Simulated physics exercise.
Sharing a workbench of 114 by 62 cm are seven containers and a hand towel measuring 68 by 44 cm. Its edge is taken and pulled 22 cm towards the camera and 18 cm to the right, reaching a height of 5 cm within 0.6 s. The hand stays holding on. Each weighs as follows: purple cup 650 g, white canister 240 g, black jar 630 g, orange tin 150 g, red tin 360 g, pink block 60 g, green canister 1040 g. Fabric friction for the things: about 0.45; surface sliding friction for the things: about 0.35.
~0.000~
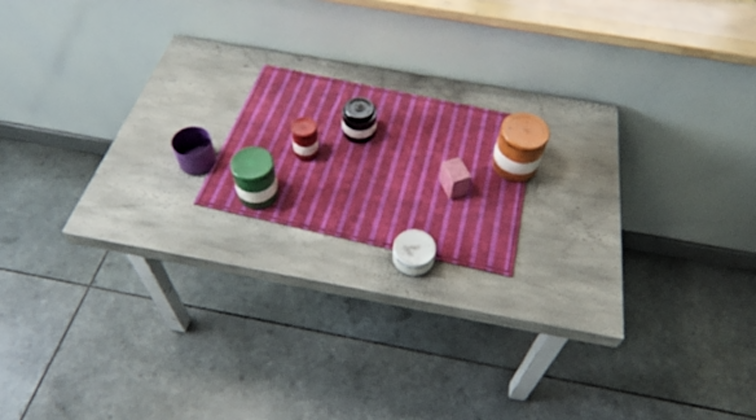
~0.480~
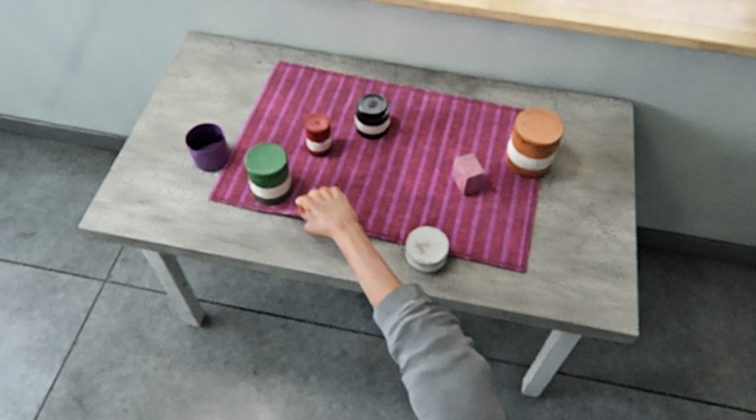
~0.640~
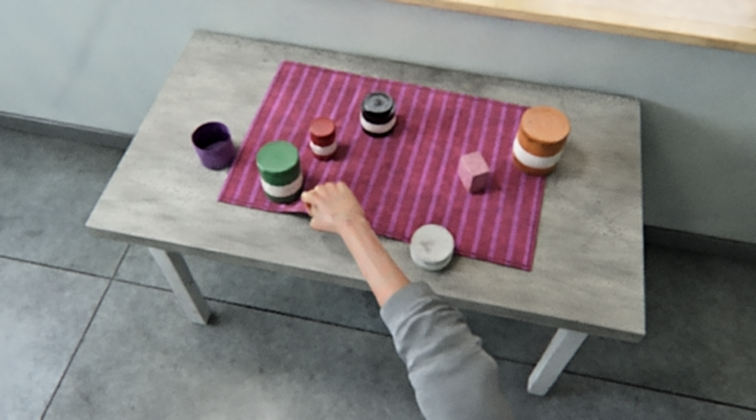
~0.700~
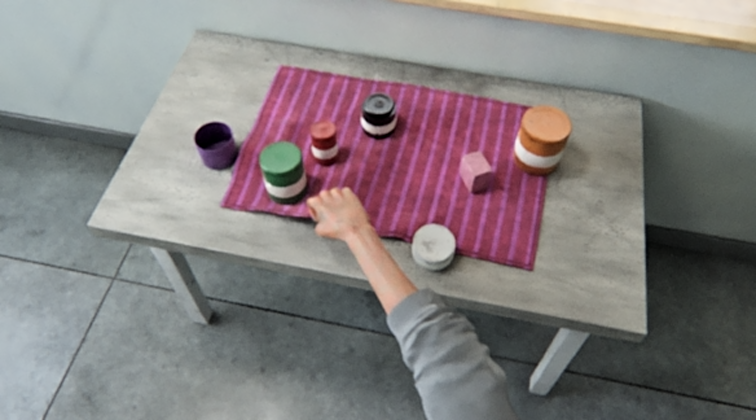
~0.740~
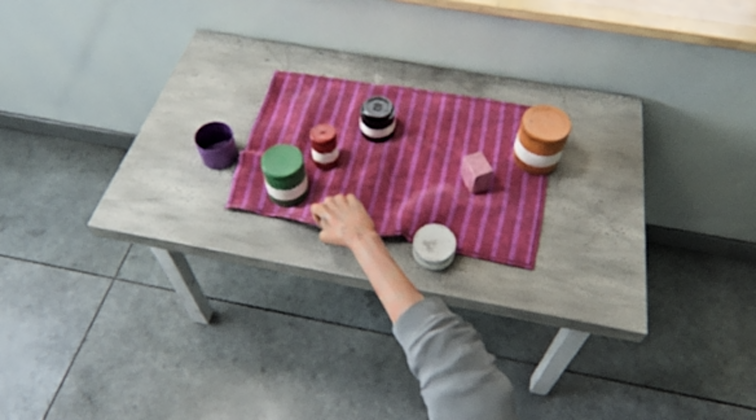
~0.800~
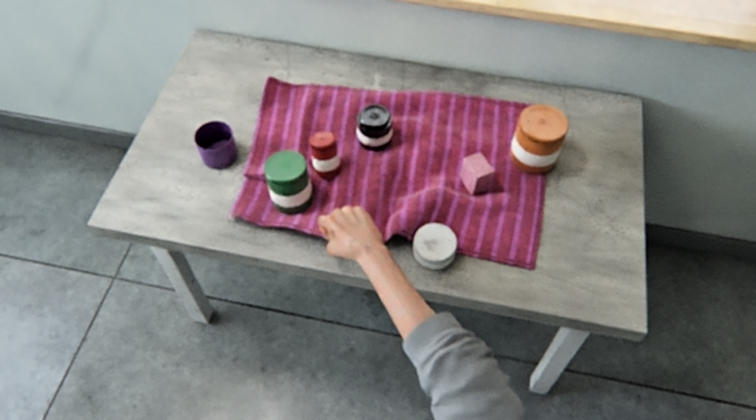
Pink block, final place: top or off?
It does not go overboard.
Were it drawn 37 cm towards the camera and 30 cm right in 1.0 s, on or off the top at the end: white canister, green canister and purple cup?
Then: White canister goes over, green canister drops off, purple cup stays on.
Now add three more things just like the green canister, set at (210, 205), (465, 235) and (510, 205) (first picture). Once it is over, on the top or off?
By position: On, on, on.
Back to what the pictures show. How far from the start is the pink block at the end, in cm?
Pink block: 10 cm.
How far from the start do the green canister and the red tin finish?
Roughly, the green canister ends up over the edge and the red tin ends up over the edge.
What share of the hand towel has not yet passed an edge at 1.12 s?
Roughly 85% of it.
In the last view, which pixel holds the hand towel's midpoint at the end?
(399, 235) or thereabouts.
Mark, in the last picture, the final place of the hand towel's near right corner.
Look around (579, 285) in the last picture - that's where it comes to rest.
After 0.9 s, 100 % of the hand towel is still over the top; pink block 2 cm off its start, red tin 12 cm off its start, green canister 11 cm off its start.
After 1.0 s, 90 % of the hand towel is still over the top; pink block 3 cm off its start, green canister 19 cm off its start, red tin 17 cm off its start.
After 1.1 s, 85 % of the hand towel is still over the top; pink block on its side, 4 cm off its start at (485, 174), green canister on its side, 29 cm off its start at (313, 300), red tin 25 cm off its start at (341, 224).
After 1.2 s, 80 % of the hand towel is still over the top; pink block on its side, 6 cm off its start, green canister over the edge, red tin on its side, 31 cm off its start.
After 2.8 s, 75 % of the hand towel is still over the top; pink block on its side, 11 cm off its start at (473, 213), green canister over the edge, red tin over the edge, black jar 30 cm off its start at (375, 212).
